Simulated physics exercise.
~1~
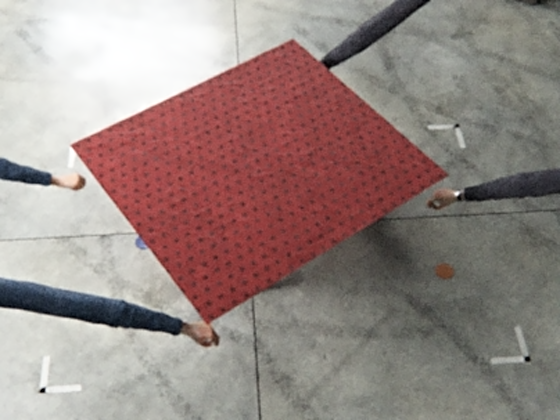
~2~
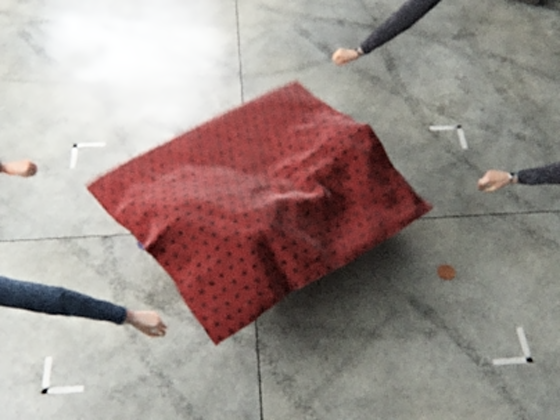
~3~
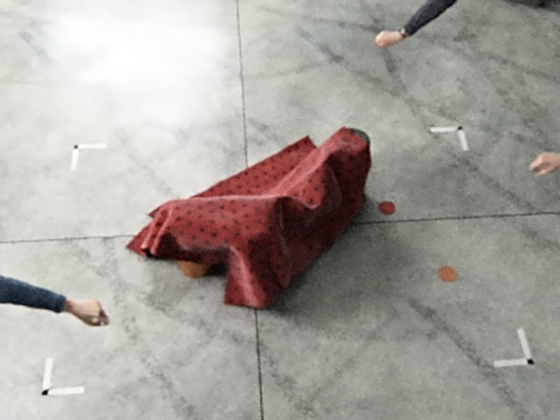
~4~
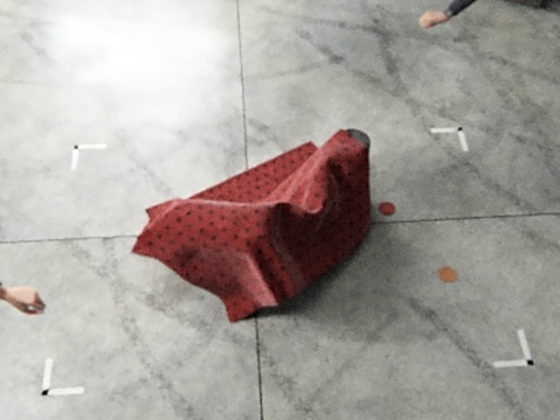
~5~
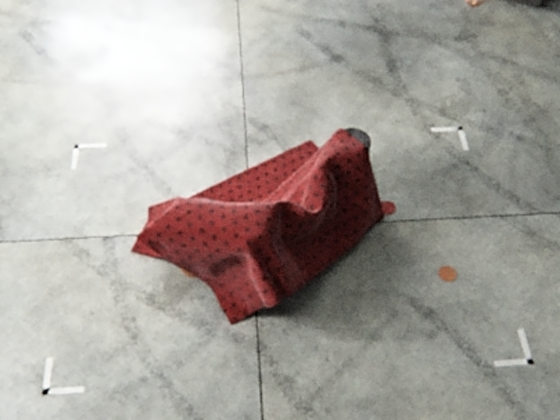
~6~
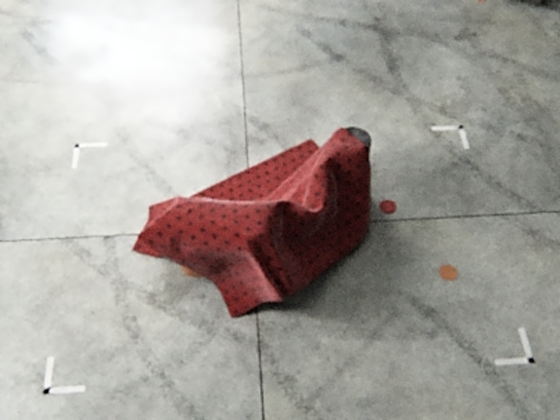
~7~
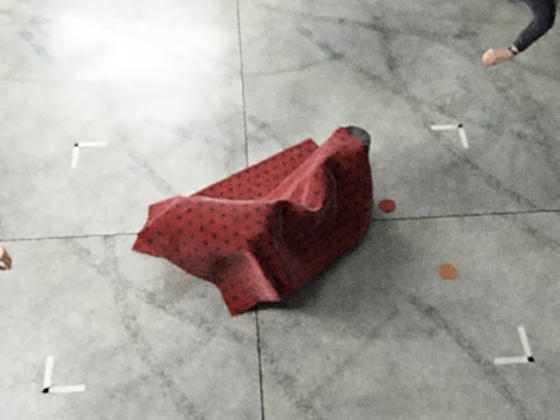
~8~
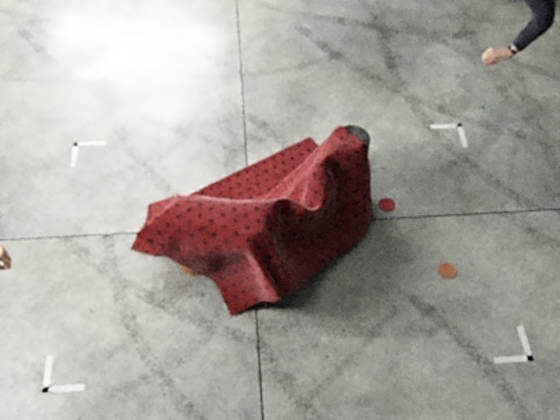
A red dotted cloth, released by several hands, drops and drapes unevenly over hidden upright objects.
